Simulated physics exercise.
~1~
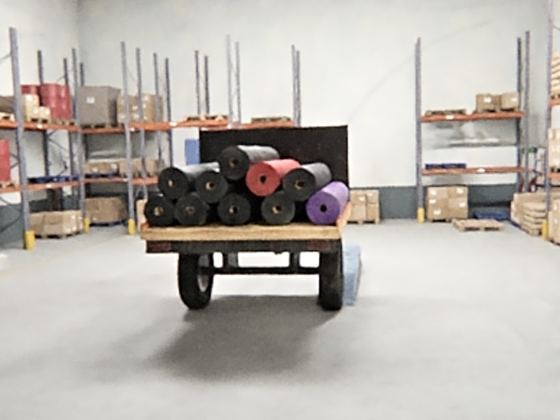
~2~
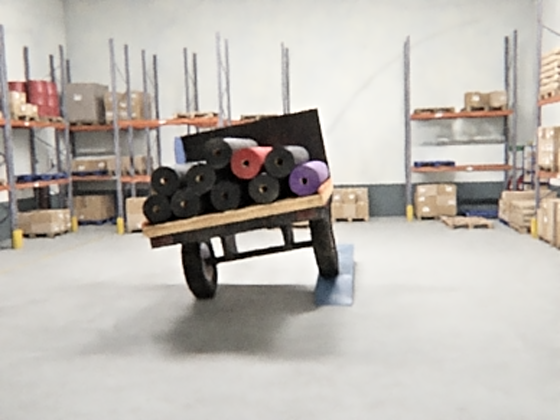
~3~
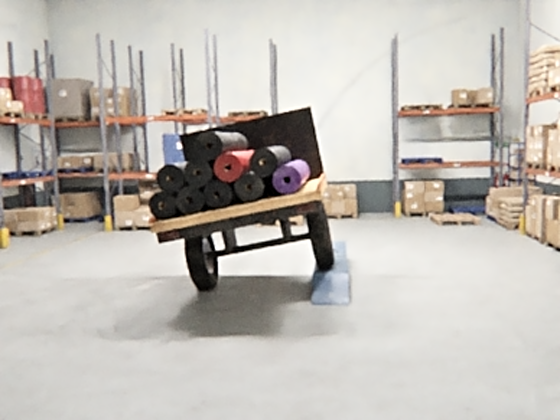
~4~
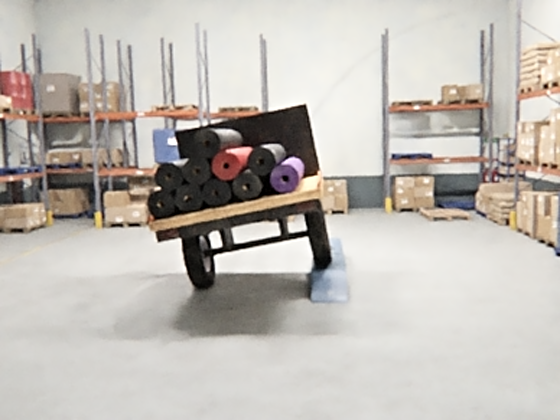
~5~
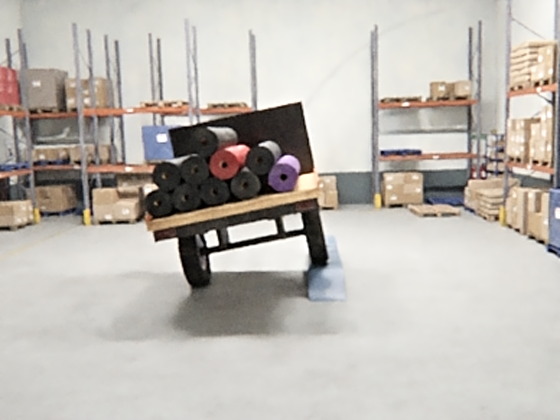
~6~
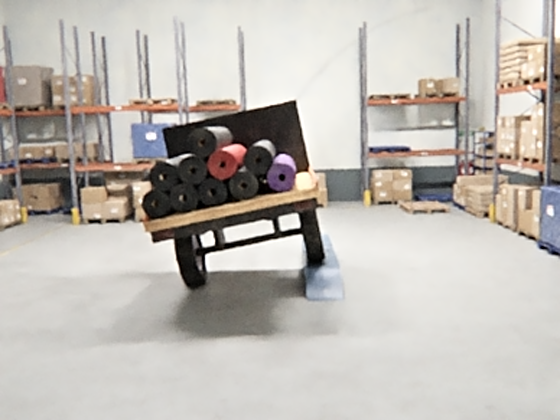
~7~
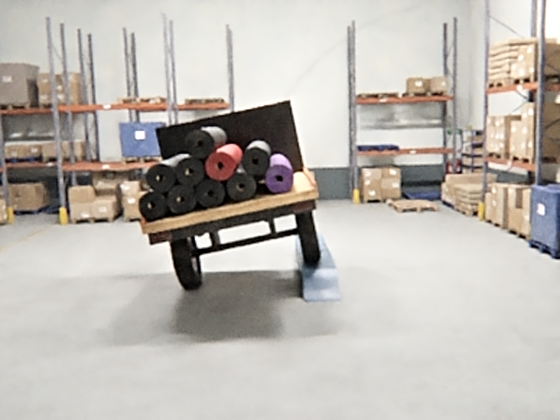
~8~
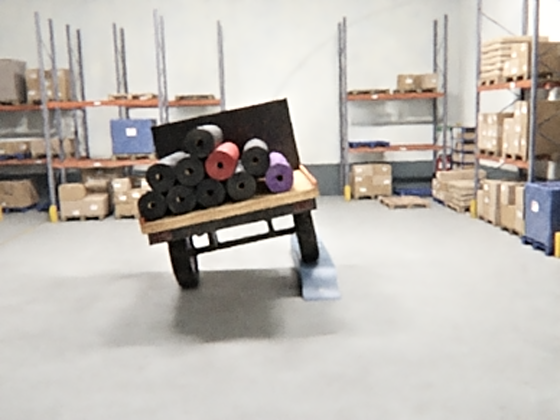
A flat trailer stacked with mostly black rolls, plus one red and one purple, tilts to the left in a warehouse as its right wheel mounts a low blue kerb; the rolls shift slightly left, then it stands still, leaning, with the whole load still aboard.
